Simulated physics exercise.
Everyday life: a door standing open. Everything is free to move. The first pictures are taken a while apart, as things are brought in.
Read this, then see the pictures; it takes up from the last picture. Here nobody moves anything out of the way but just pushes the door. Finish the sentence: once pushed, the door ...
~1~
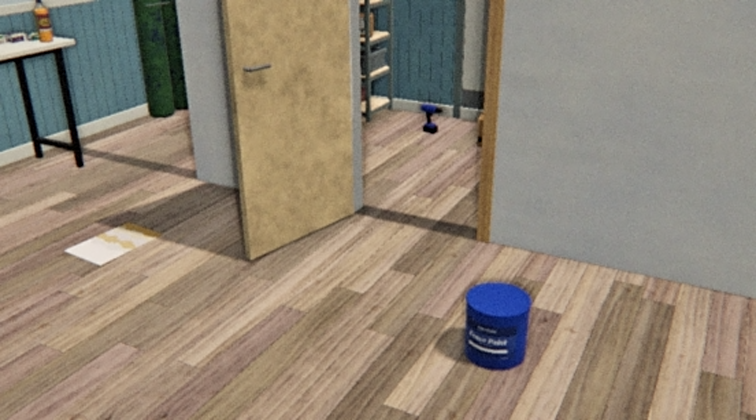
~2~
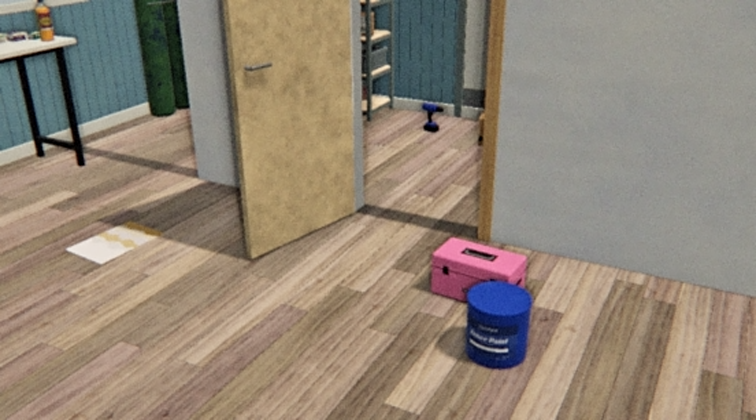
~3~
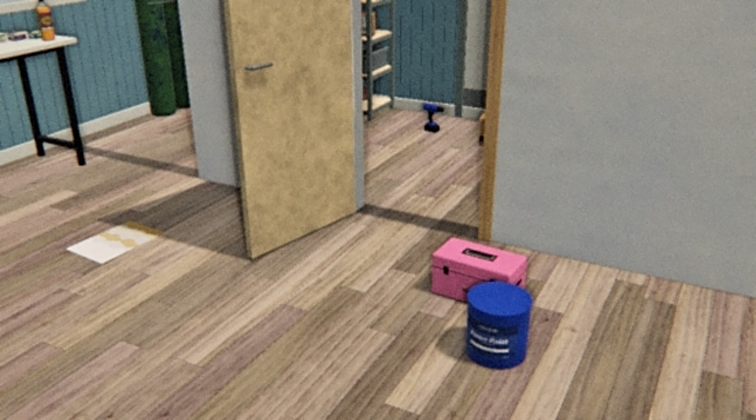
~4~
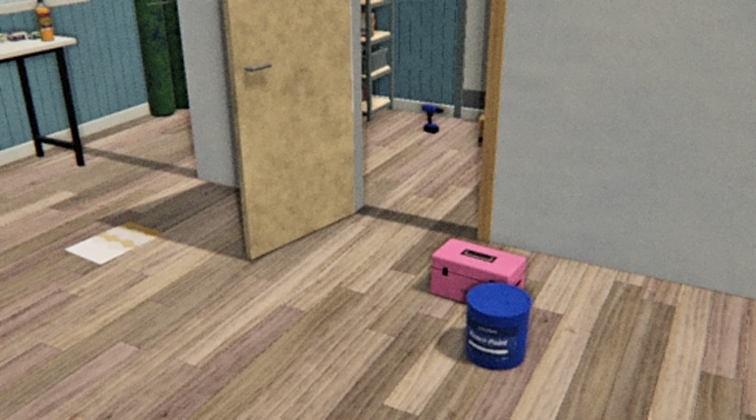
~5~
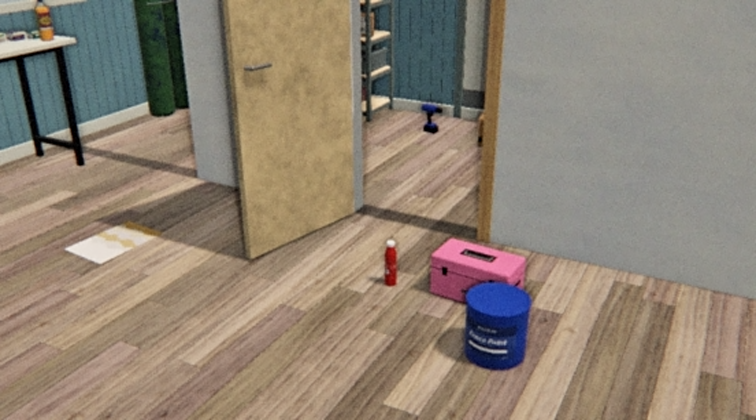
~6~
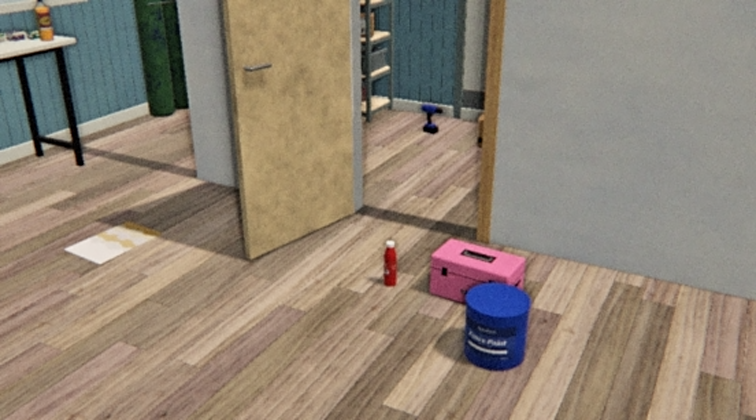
... meets the frame.
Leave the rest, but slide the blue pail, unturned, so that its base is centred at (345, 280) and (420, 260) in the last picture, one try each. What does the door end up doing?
In order, the door is hindered, then is hindered.
Then, 0.90 s past the last view, door 84° open.
Then, 1.70 s past the last view, door 50° open.
Then, 2.40 s past the last view, door 19° open.
Finally, door 0° open; all 3 still in place. Final places as the last picture's camera would see them, red bottle near (390, 264).
